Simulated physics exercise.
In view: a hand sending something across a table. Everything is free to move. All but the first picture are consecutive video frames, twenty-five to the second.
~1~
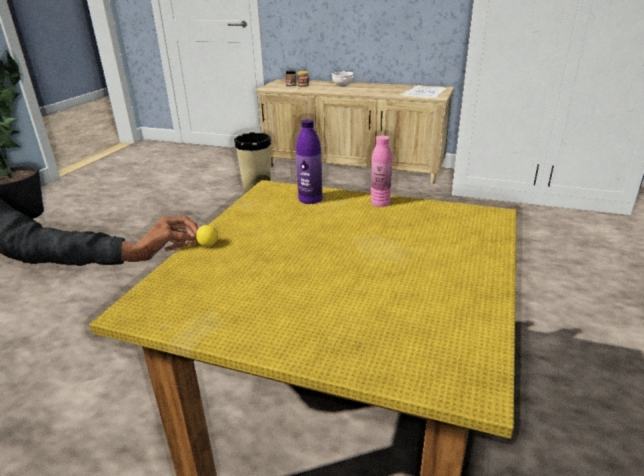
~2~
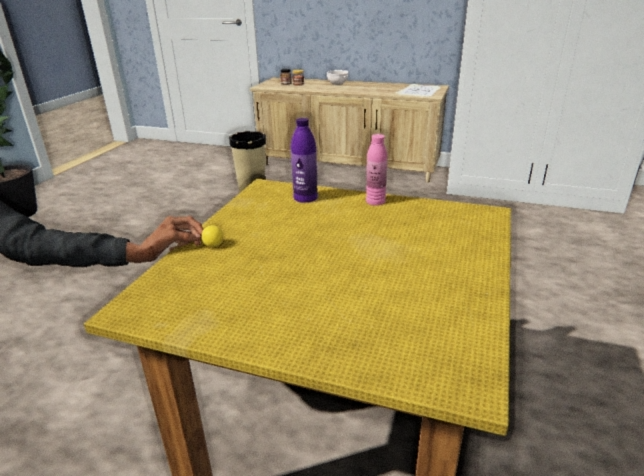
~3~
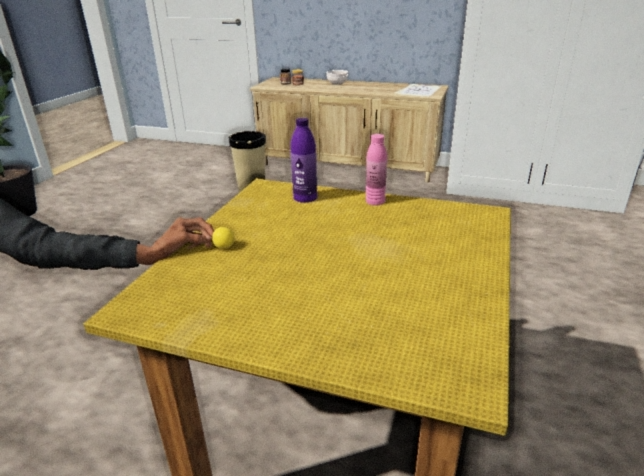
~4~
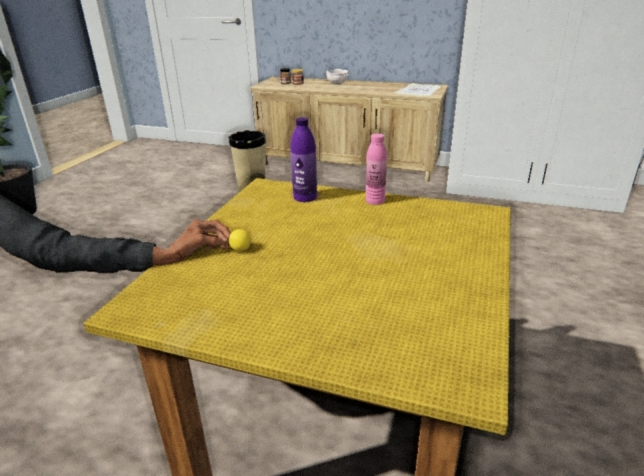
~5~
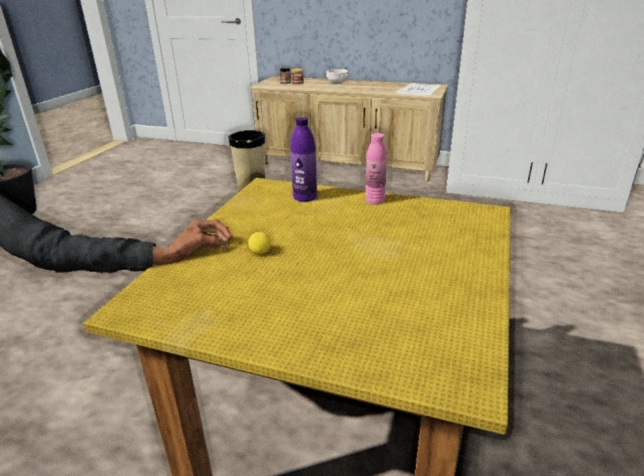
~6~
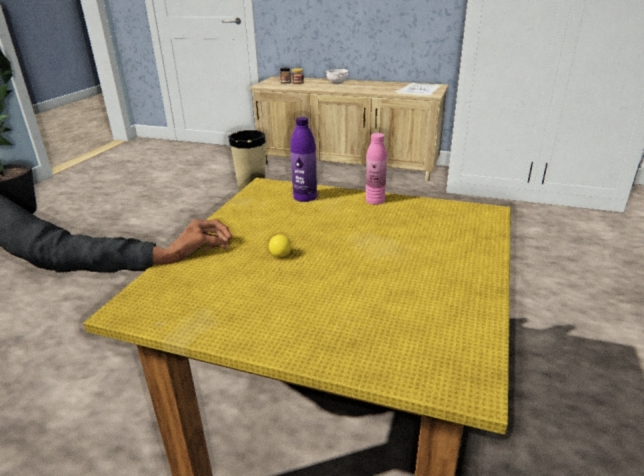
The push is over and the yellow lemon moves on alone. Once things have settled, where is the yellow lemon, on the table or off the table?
The yellow lemon drops to the floor.
Then, 0.20 s on from there, yellow lemon shifted well along near (387, 263).
Then, 0.40 s on from there, yellow lemon shifted well along near (503, 281).
Then, 0.70 s on from there, yellow lemon now off the table.
Then, 0.90 s on from there, things are still on the move.
In the end, off the table, yellow lemon.
